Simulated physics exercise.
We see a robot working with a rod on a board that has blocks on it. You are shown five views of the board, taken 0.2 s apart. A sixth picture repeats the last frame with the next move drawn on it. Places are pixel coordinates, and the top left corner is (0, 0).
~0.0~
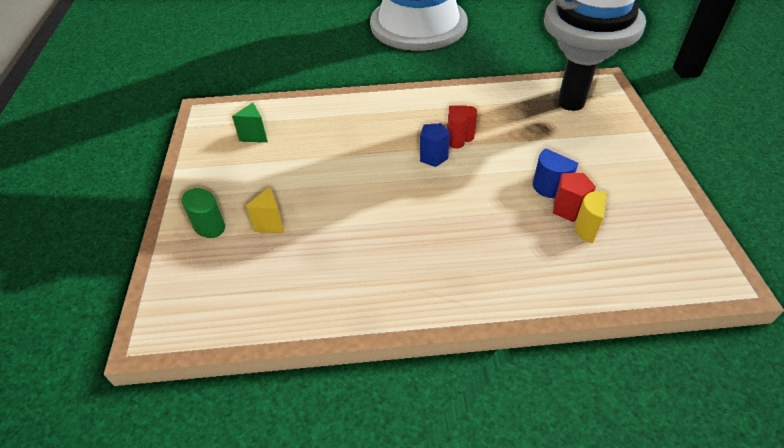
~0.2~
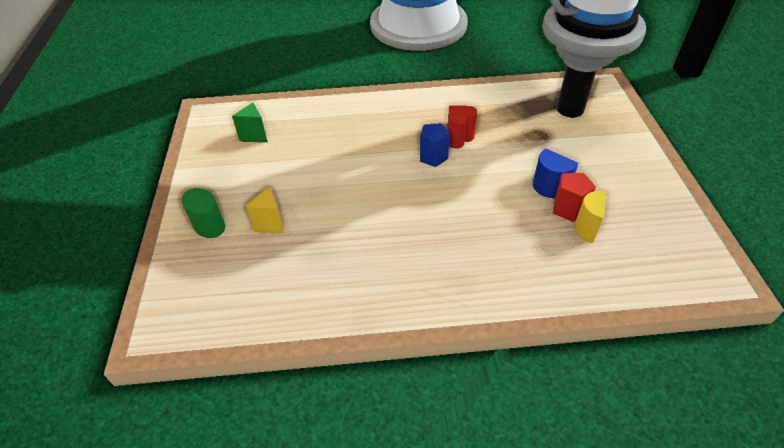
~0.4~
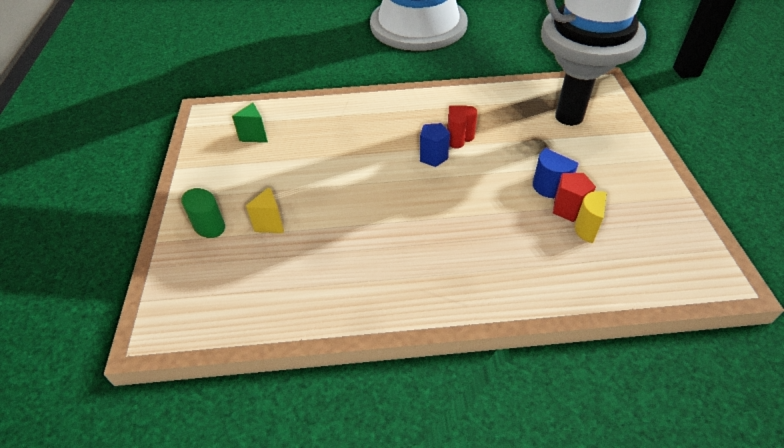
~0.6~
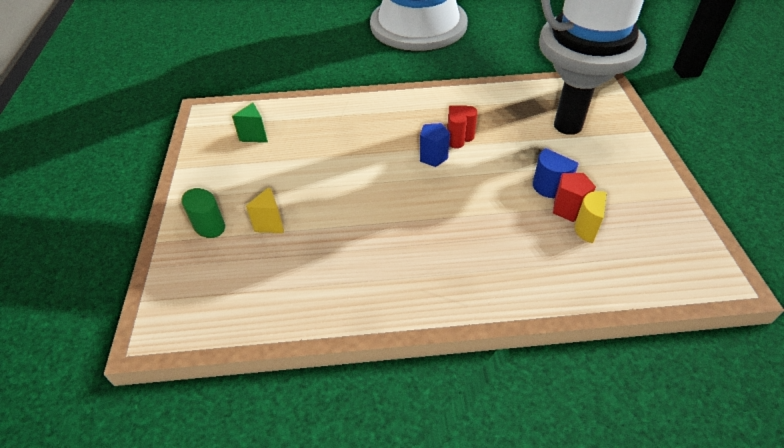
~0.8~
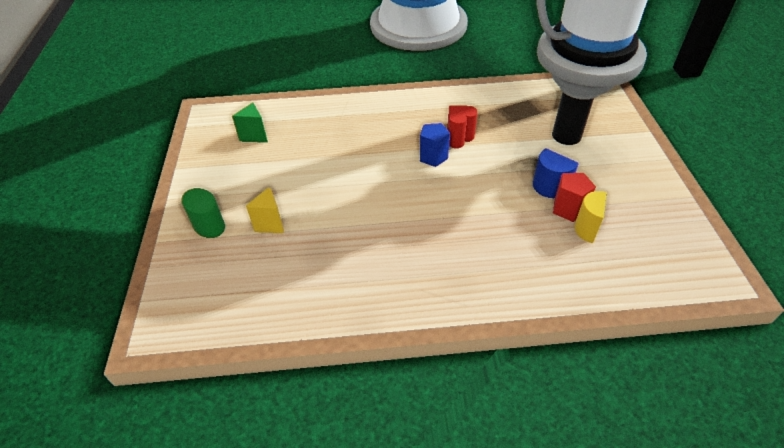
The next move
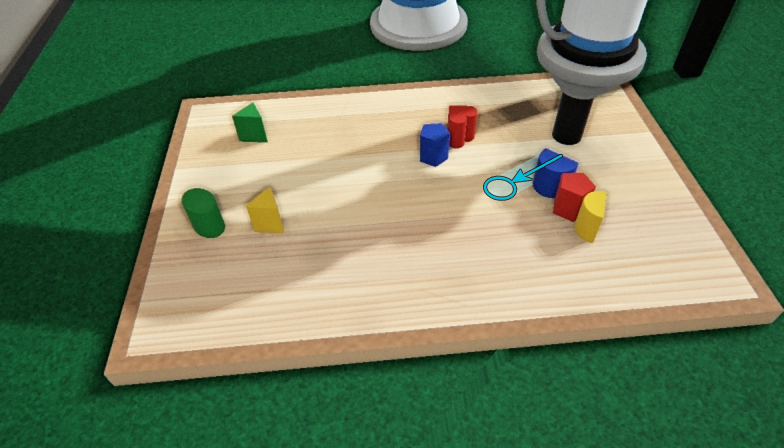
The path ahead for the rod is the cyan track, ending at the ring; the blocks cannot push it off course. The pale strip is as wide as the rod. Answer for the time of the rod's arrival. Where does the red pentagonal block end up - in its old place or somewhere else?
Not moved.
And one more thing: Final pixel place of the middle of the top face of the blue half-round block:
Answer: (541, 169).
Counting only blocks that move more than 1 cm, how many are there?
Moved: Just one.
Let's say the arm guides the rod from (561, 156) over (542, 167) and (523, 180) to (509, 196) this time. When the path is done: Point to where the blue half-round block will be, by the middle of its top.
The centre of its top will be at (543, 176).
Drawn move, from (561, 156) to (500, 188).
The first path, step by step. Halfway along, rod (535, 153); blue half-round block (550, 164), turned 35° anticlockwise.
At the end, rod (503, 169); blue half-round block (541, 169), turned 90° anticlockwise; red pentagonal block still.
